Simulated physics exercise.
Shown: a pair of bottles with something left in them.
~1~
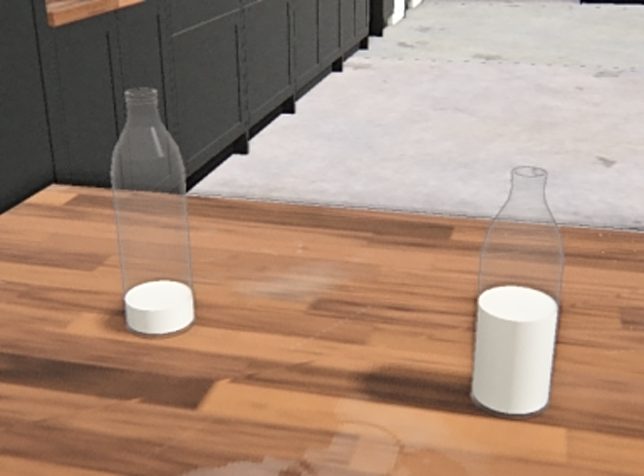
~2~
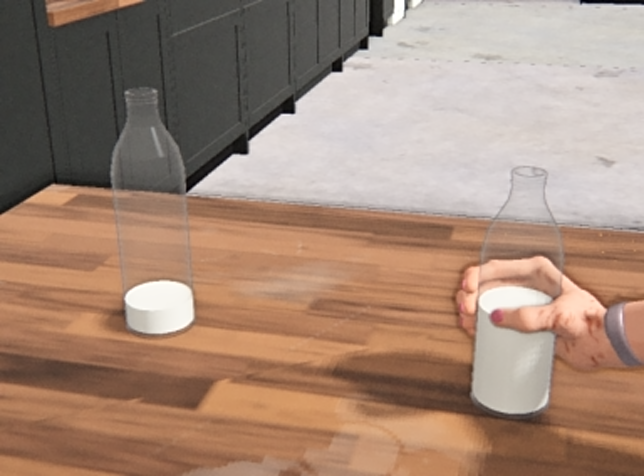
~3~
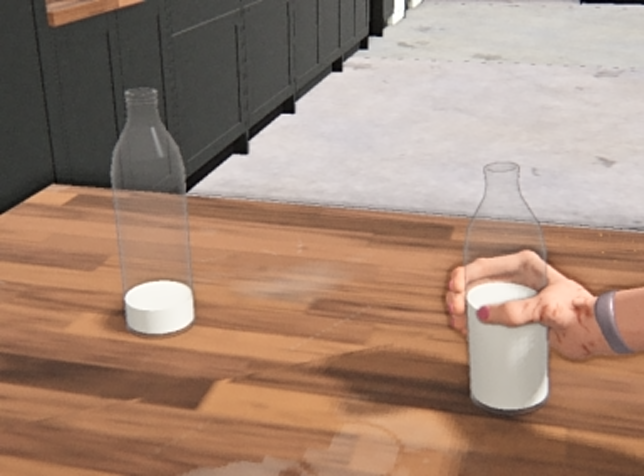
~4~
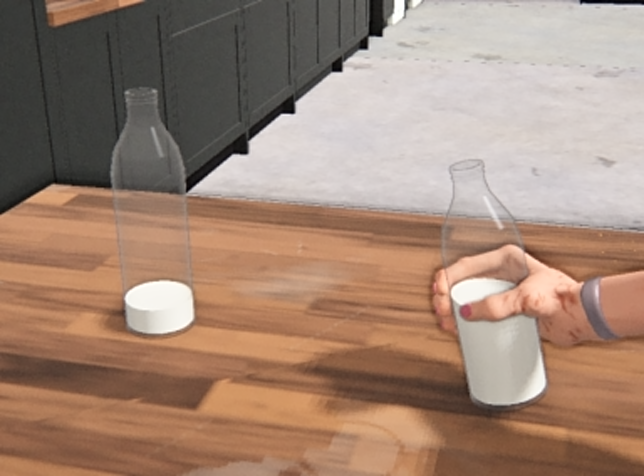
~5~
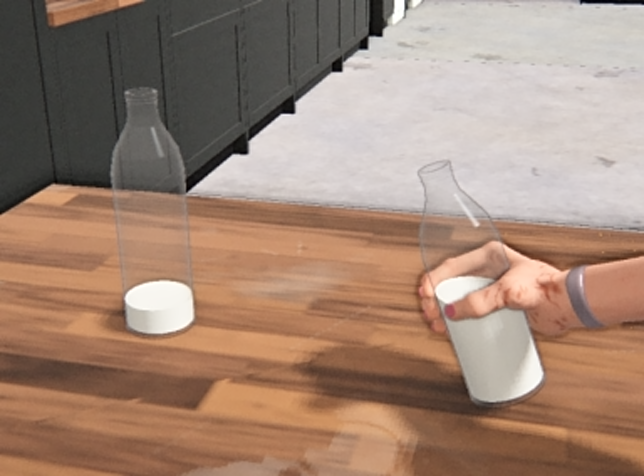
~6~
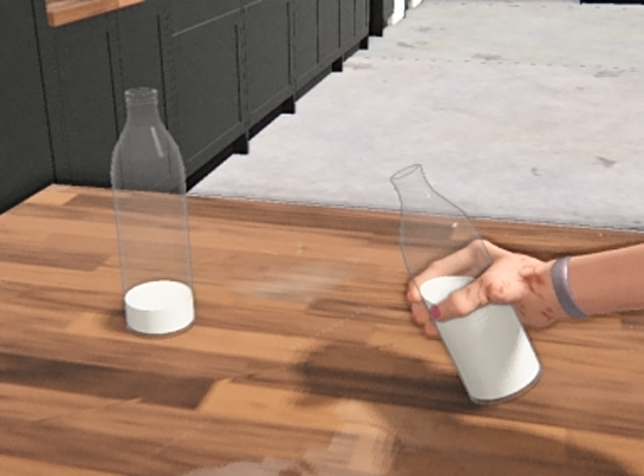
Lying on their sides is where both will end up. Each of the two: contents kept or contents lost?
Left bottle: Kept, right bottle: Lost.
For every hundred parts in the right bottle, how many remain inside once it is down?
I'd put it at close to 60 per cent of what was there.
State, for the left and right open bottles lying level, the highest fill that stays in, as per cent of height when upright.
So that's 24 % for the first and 24 % for the second.
Soon after, the right bottle is nearly down; right bottle, nothing comes out.
Later, the right bottle lies flat; right bottle, it is running out of the neck.
In the end, both lie flat; right bottle, it is running out of the neck; left bottle, nothing comes out.
